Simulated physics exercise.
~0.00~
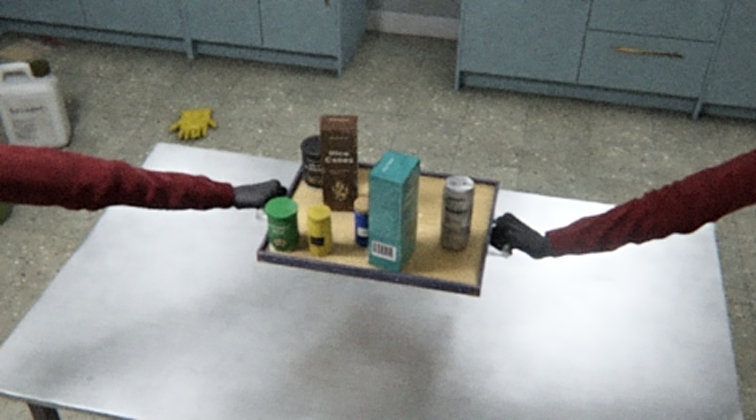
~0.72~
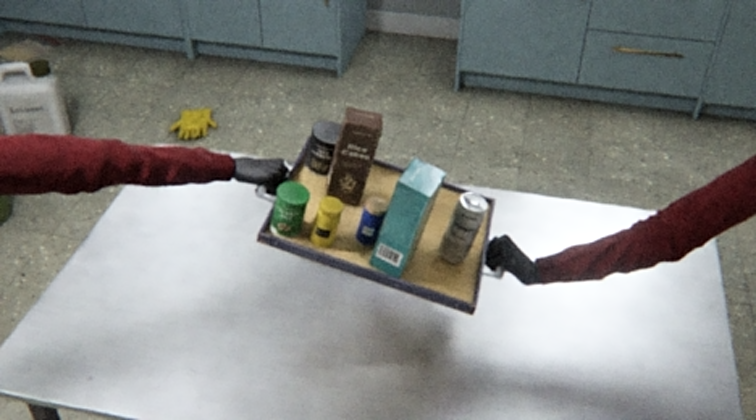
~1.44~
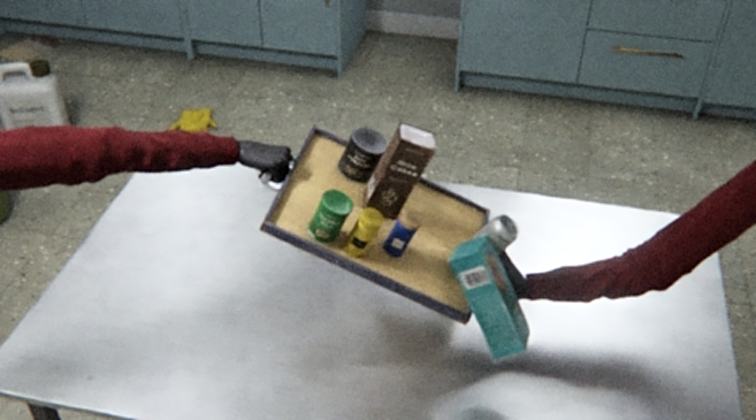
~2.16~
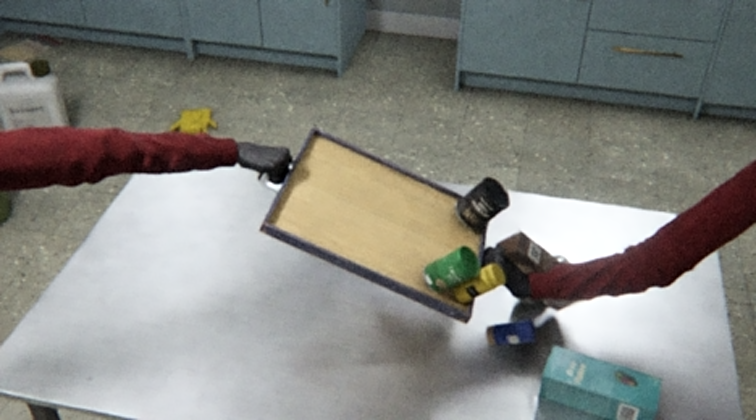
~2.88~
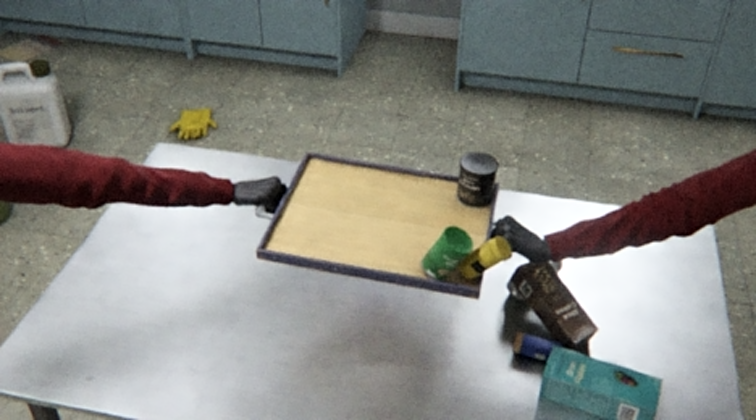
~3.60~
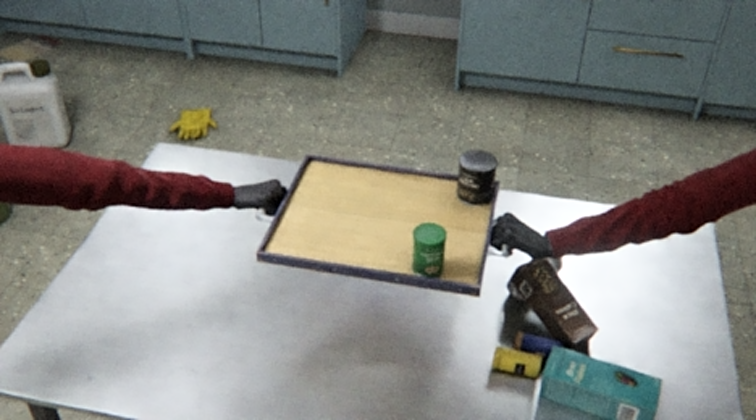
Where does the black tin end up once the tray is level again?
It stands upright near the far right corner of the tray, well to the right of its starting place at the back left.
